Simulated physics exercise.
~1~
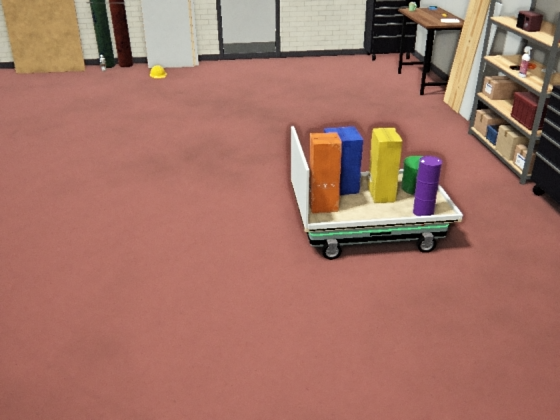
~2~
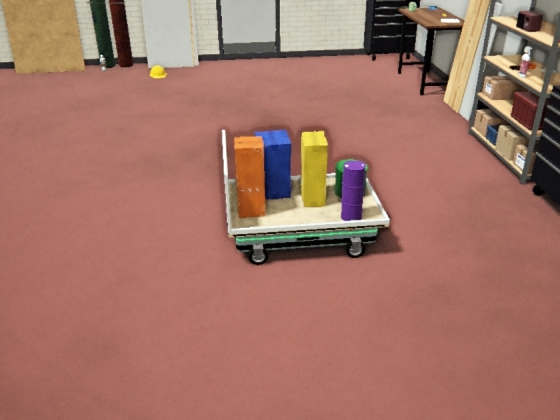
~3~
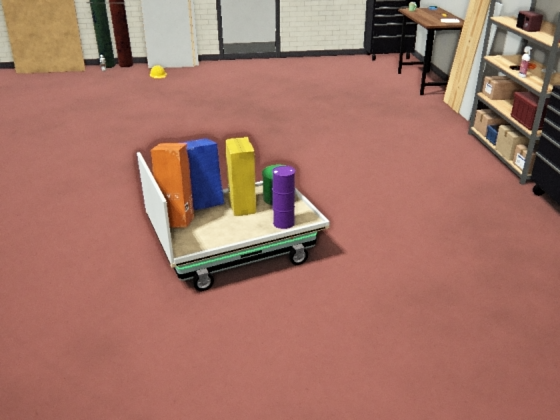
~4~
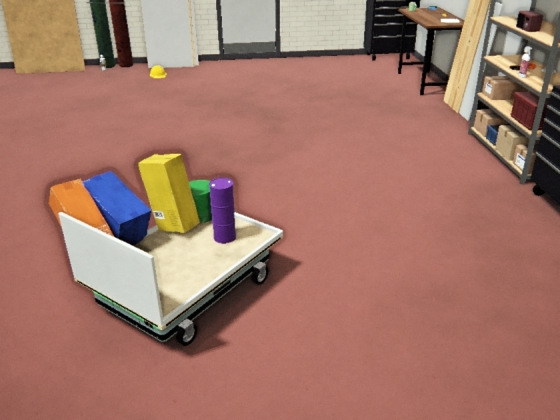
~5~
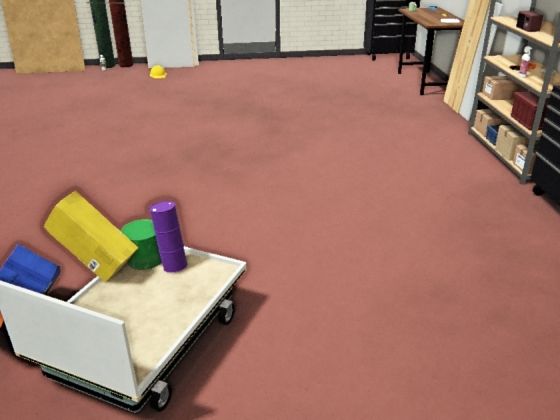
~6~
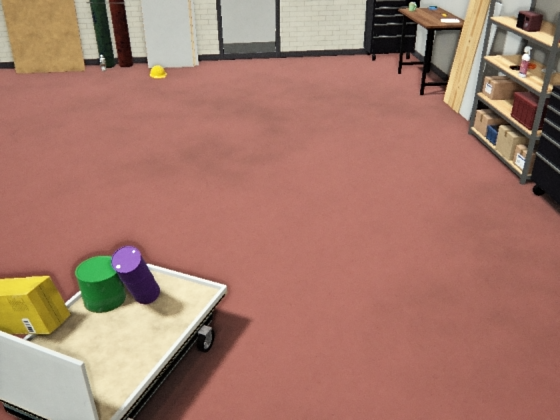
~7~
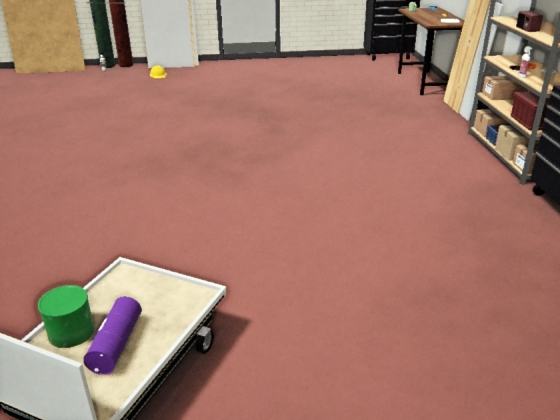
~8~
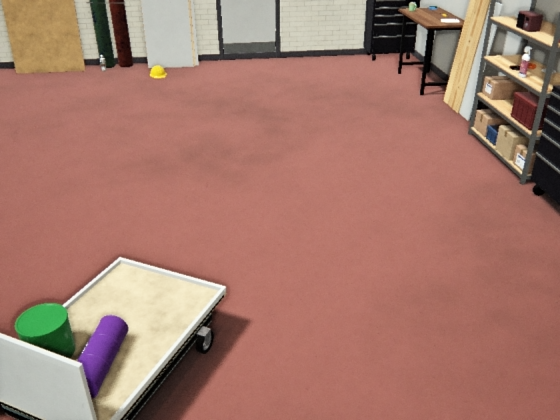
A flat cart carrying colorful boxes and cylinders rolled left and curved toward the near corner, its orange, blue and yellow boxes tipping and dropping out of view, then stopped with the purple canister on its side and the green pail upright beside it.
